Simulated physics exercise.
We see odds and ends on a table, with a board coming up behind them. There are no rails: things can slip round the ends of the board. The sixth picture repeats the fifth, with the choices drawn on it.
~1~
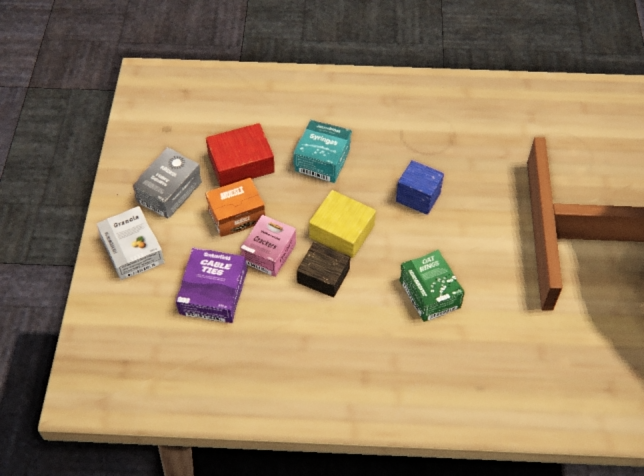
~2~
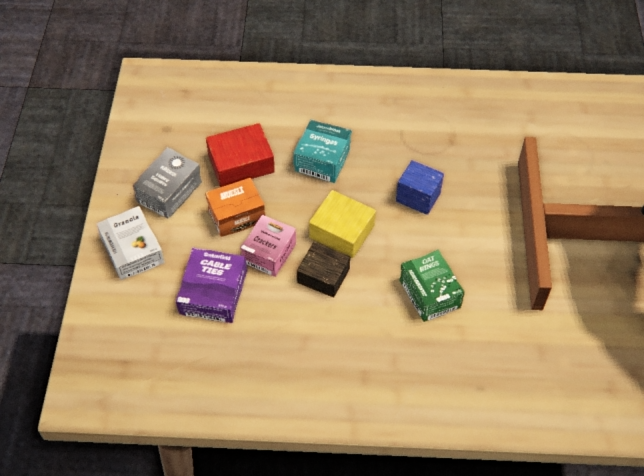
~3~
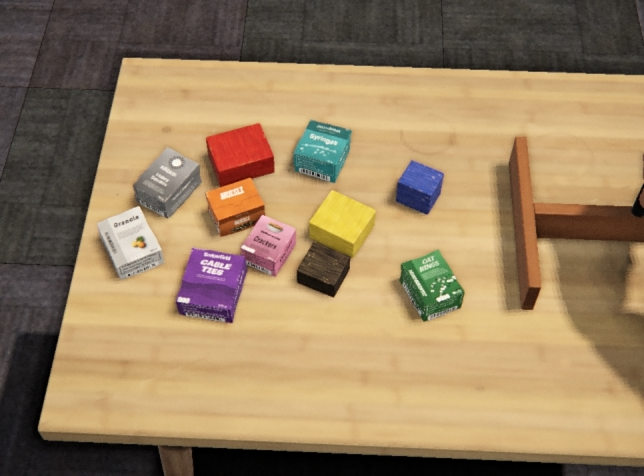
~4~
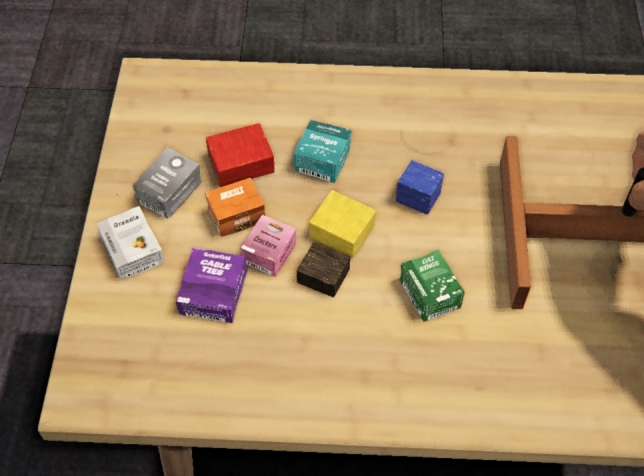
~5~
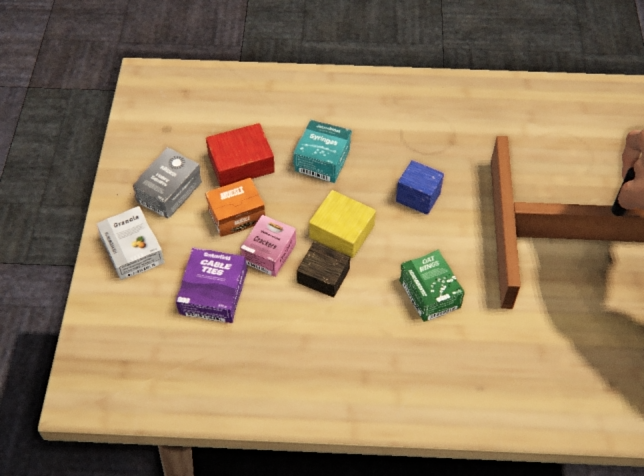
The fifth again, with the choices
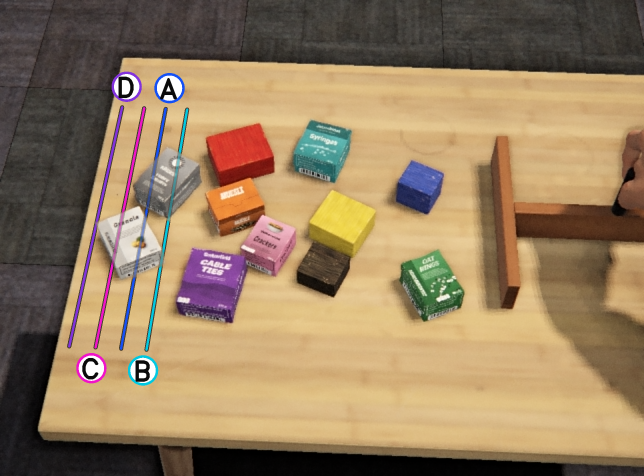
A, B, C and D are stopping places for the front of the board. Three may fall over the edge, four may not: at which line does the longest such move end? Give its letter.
Up to line B.
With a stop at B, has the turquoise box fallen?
No.
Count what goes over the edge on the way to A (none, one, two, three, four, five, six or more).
By then, six or more.
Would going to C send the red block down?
By then, yes.
On the marked copy, A at (145, 218); B at (169, 219); C at (122, 217); D at (98, 216).
With B. Early on, board (384, 202); green packet (353, 284); black block (312, 269).
Further on, board (263, 197); grey box (137, 187); purple box (137, 295).
At the end, board (169, 194); grey box over the edge; white packet over the edge; two fallen.
As for the rest, A drops seven; C drops seven; D drops ten.
